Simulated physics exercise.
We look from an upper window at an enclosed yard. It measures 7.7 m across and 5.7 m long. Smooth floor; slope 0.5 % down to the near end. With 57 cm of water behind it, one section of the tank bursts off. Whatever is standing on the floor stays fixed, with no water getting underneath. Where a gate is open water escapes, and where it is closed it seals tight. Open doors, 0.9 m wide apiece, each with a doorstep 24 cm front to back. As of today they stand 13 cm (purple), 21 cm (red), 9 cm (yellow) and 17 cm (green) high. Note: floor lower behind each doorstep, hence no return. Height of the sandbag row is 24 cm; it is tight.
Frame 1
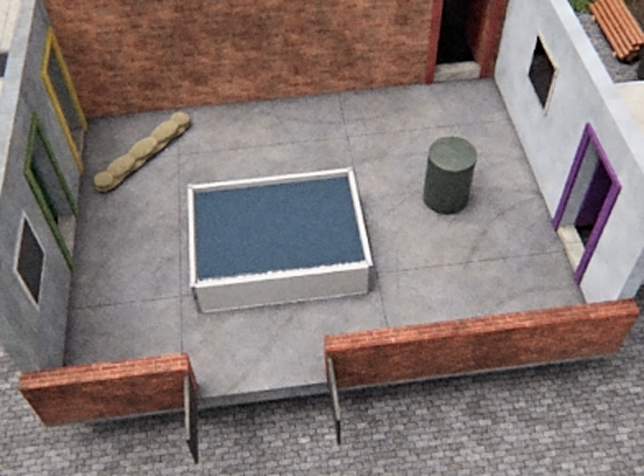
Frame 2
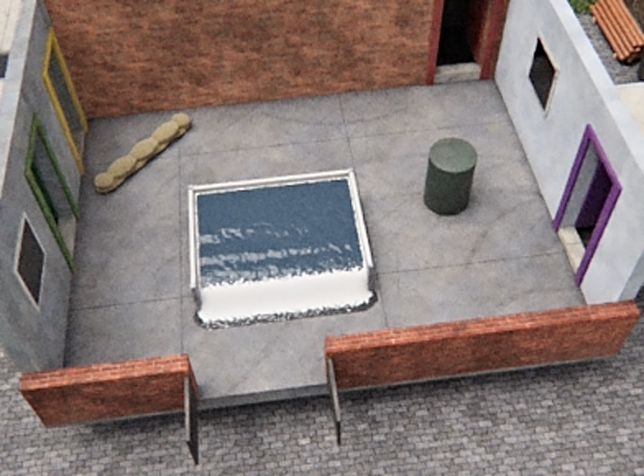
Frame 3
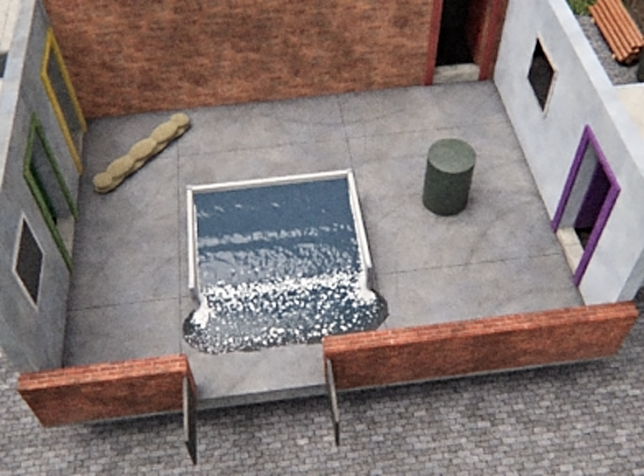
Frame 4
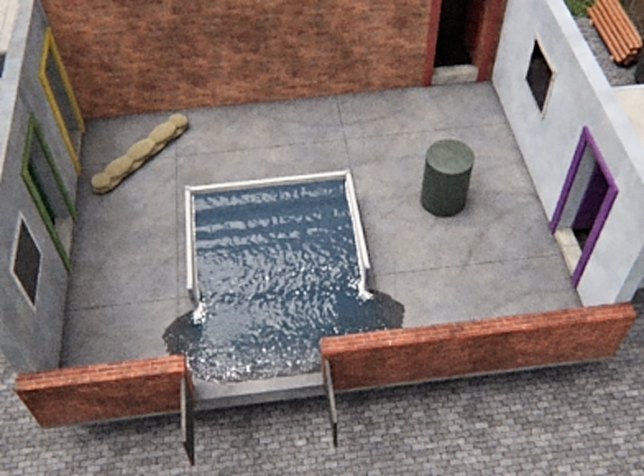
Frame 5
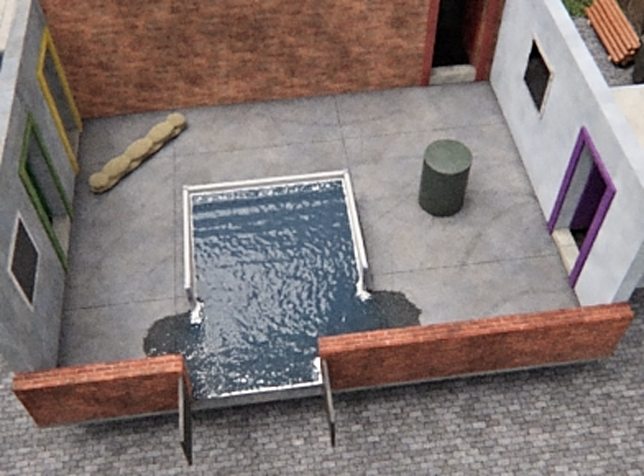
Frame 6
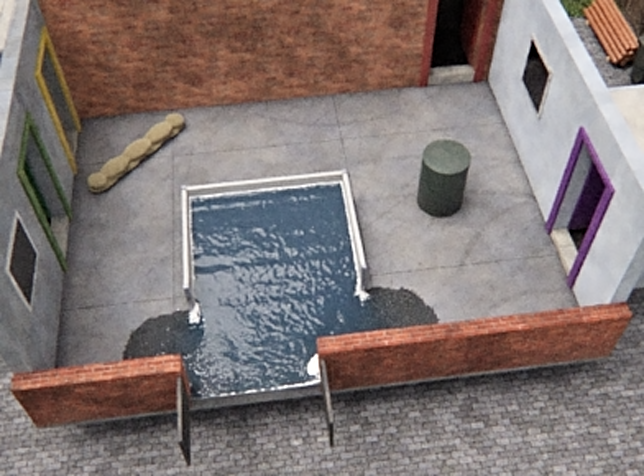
Water pouring from the opened near side of a white-rimmed tank, spreading across a grey walled yard toward the low brick wall.
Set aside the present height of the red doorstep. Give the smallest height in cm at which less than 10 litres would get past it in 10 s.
Close to 5.5 cm is just enough.
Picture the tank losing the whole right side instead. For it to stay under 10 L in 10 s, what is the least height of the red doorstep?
At least roughly 13.5 centimetres tall.
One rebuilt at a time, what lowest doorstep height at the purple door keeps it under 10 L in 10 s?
Purple would need about 10.5 cm on its own.
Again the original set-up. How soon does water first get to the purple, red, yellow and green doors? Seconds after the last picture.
The purple door gets it at 1.6 s, the red door at 4.0 s, the yellow door at 4.5 s and the green door at 2.4 s.
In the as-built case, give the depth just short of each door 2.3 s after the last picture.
Door by door in centimetres - purple 15, red 0, yellow 0, green 1.
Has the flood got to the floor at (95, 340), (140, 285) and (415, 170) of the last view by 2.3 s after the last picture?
Listed order - soaked through, unwetted, unwetted.
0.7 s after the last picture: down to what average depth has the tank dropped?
I'd put it near 27 cm.
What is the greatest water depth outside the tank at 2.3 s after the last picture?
Close to 21 centimetres.
Then, 0.7 s after the last picture water covers 15 % of the floor, deepest (38 cm) near (337, 366); it has not reached the red door.
Then, 2.3 s after the last picture water covers 35 % of the floor, deepest (21 cm) near (583, 336); it has not reached the red door.
Then, 9.3 s after the last picture water covers 85 % of the floor, deepest (5 cm) near (472, 133); 4 cm at the red door, 0 litres in over its 21 cm doorstep.
At the red door as built, the water peaked near 8 cm, 5.3 s after the last picture.
Run again over the same 10 s with other heights there, 14 litres in over 5 cm, 4 litres over 6.5 cm. The limit of 10 litres is kept from about 5.5 cm up.
